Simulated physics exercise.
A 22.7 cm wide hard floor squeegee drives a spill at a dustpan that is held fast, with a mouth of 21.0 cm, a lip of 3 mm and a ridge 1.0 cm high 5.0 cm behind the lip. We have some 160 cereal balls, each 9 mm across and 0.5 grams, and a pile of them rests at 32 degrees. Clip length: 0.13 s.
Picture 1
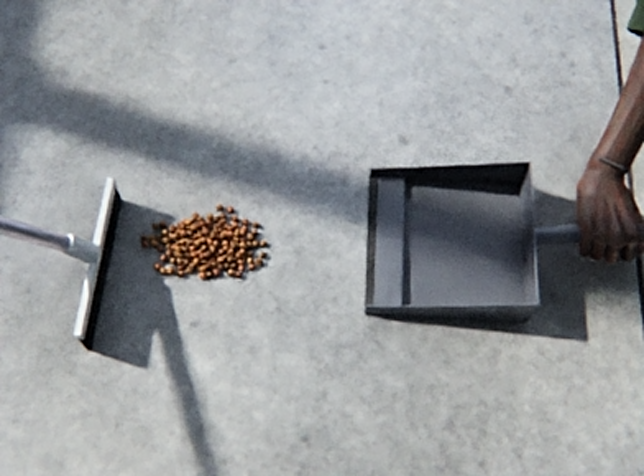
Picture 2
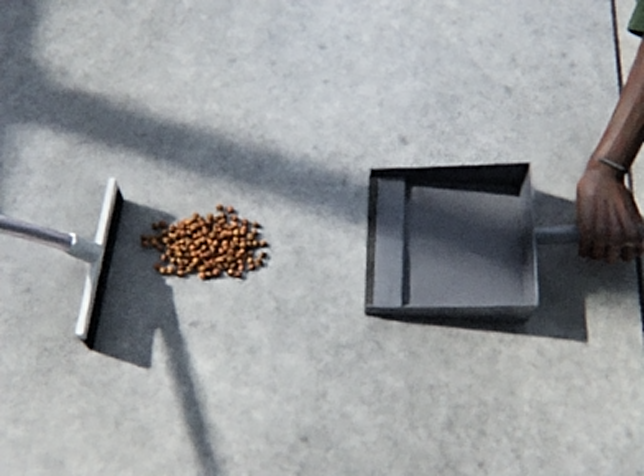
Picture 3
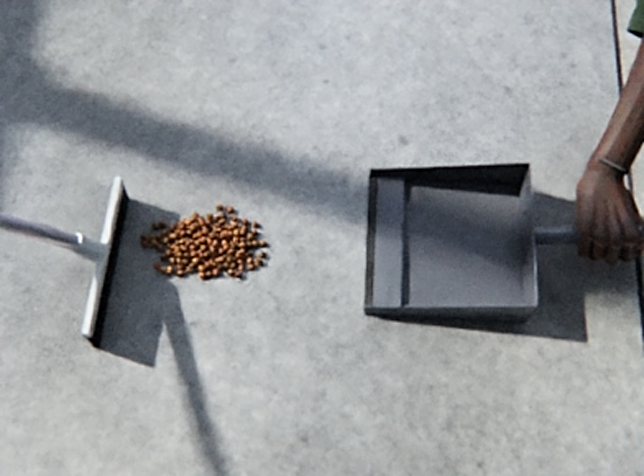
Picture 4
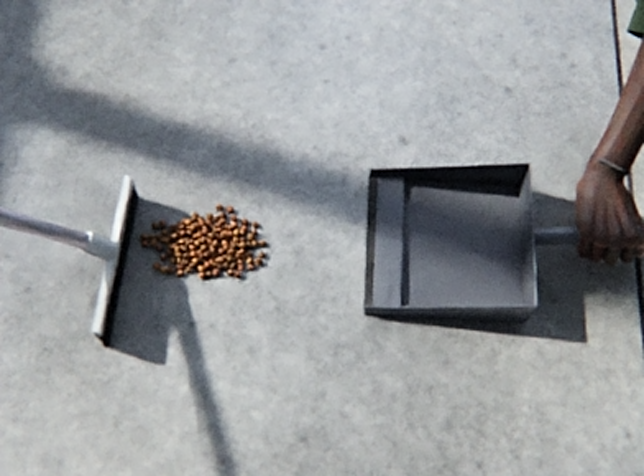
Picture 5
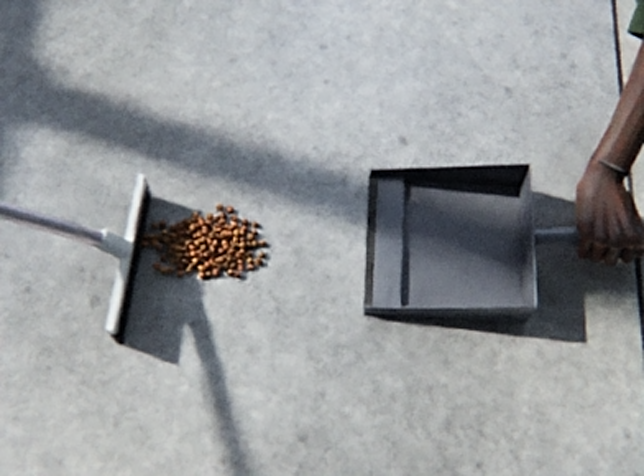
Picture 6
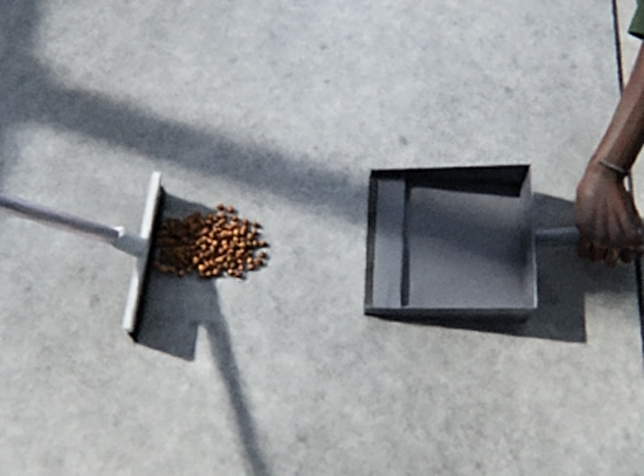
On a gray floor, a squeegee slides right to a brown pile while a hand holds a dustpan.
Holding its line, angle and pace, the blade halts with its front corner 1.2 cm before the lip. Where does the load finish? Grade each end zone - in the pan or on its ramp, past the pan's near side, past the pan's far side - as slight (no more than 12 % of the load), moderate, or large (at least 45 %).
In the pan or on its ramp - large. Past the pan's near side - slight. Past the pan's far side - slight.
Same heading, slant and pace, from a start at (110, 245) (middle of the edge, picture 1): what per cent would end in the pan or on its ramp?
Close to 60 in a hundred.
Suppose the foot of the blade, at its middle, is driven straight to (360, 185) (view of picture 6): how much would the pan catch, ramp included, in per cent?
Roughly 45 %.
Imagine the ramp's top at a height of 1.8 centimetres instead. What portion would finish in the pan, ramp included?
Something like 60 per cent, ramp included.
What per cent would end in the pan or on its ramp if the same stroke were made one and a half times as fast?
I'd put it at close to 70 per cent.
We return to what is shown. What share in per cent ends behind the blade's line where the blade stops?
Estimate: Around 0 %.
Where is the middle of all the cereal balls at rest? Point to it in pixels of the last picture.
Resting centre estimate: Around (391, 235).
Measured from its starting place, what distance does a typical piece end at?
Median: Approx. 28 cm.
Then, 0.19 s after the last picture, middle of the blade 15 cm from the lip; 0 % over the lip, far side 0 %, near side 5 %.
Then, 0.31 s after the last picture, middle of the blade 6 cm from the lip; 0 % over the lip, far side 0 %, near side 5 %.
Then, 0.57 s after the last picture, middle of the blade 2 cm from the lip; 70 % over the lip, far side 5 %, near side 5 %.
In the end, pan 70 %, near side 5 %, far side 5 %, in front of the lip or behind the blade 20 %.
